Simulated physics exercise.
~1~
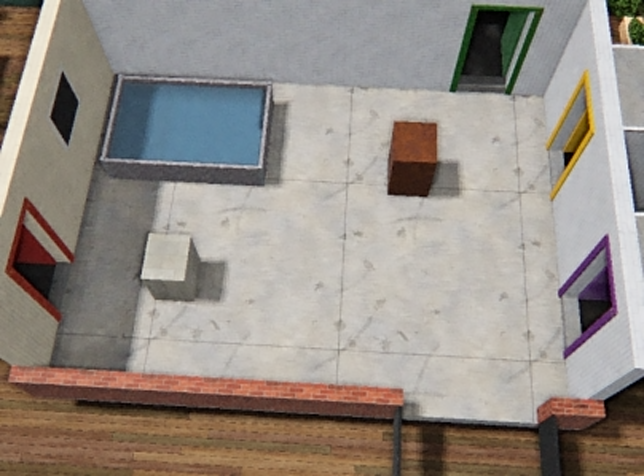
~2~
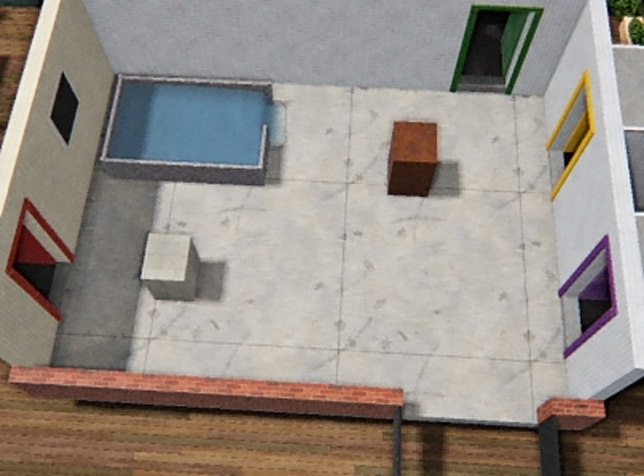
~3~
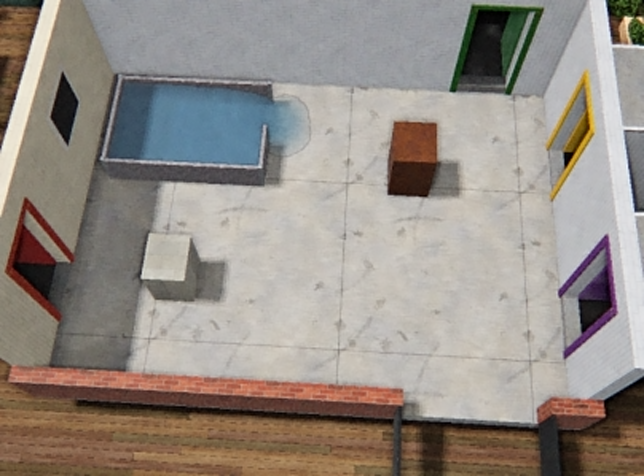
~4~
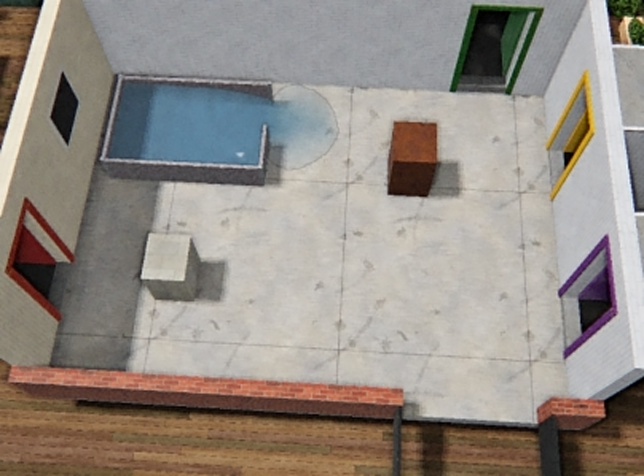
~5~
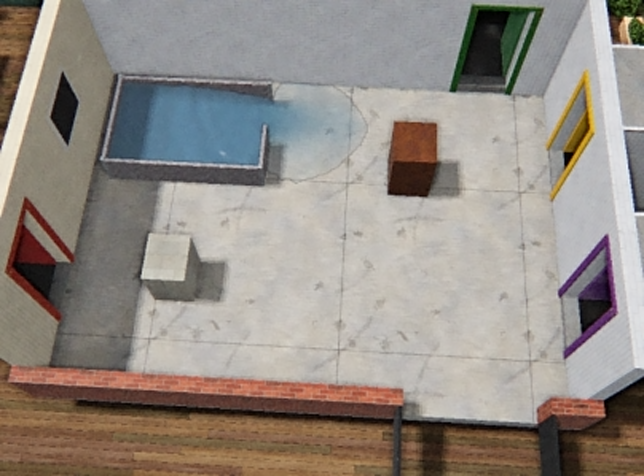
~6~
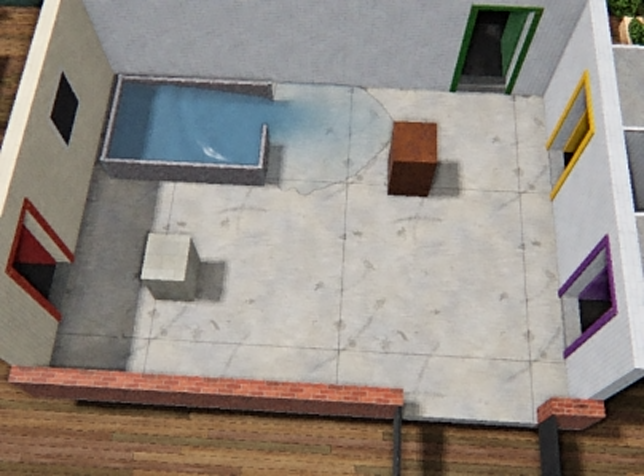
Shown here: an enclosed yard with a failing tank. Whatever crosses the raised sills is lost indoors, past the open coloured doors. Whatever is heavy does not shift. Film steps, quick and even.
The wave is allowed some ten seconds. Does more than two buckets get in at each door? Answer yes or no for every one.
Yellow door: Yes, green door: No, purple door: No, red door: No.
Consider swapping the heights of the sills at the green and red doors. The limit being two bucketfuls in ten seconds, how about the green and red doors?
In short: The green one is over; the red one is under.
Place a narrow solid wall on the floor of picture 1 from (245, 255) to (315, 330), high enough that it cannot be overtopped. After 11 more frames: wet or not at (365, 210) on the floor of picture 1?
That spot would be inundated.
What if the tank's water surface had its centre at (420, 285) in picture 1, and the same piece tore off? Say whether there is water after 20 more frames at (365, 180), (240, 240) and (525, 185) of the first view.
Check in sequence: Still parched, still parched, soaked through.
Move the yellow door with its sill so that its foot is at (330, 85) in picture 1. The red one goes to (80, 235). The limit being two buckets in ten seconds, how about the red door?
Here, red door undershoots.
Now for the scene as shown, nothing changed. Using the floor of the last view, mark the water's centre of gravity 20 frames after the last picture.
Close to (307, 140).
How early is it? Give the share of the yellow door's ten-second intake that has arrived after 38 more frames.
I get 70 per cent.
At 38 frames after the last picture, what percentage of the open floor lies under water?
I reckon 55 per cent or so.
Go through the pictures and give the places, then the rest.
The first picture shows still water in the water tank at (189, 123).
In the second picture, the front is at (273, 146), out from the gap at (267, 119).
In the third picture, water pours out at (267, 119) and has run to (304, 142).
In the fourth picture, water pours out at (267, 120) and has run to (331, 141).
In the fifth picture, the front is at (361, 125), out from the gap at (267, 119).
In the sixth picture, water pours out at (267, 119) and has run to (388, 121).
A moment on, water covers 15 % of the floor; the yellow door not reached, the green door not reached, the purple door not reached, the red door not reached.
Next, water covers 25 % of the floor; the yellow door wet at the sill, nothing in, the green door wet at the sill, nothing in, the purple door not reached, the red door not reached.
Then, water covers 35 % of the floor; the yellow door over two buckets in, the green door wet at the sill, nothing in, the purple door not reached, the red door not reached.
Later, water covers 55 % of the floor; the yellow door far over two buckets in, the green door wet at the sill, nothing in, the purple door wet at the sill, nothing in, the red door not reached.
In the end, water covers 65 % of the floor; the yellow door far over two buckets in, the green door wet at the sill, nothing in, the purple door wet at the sill, nothing in, the red door not reached.
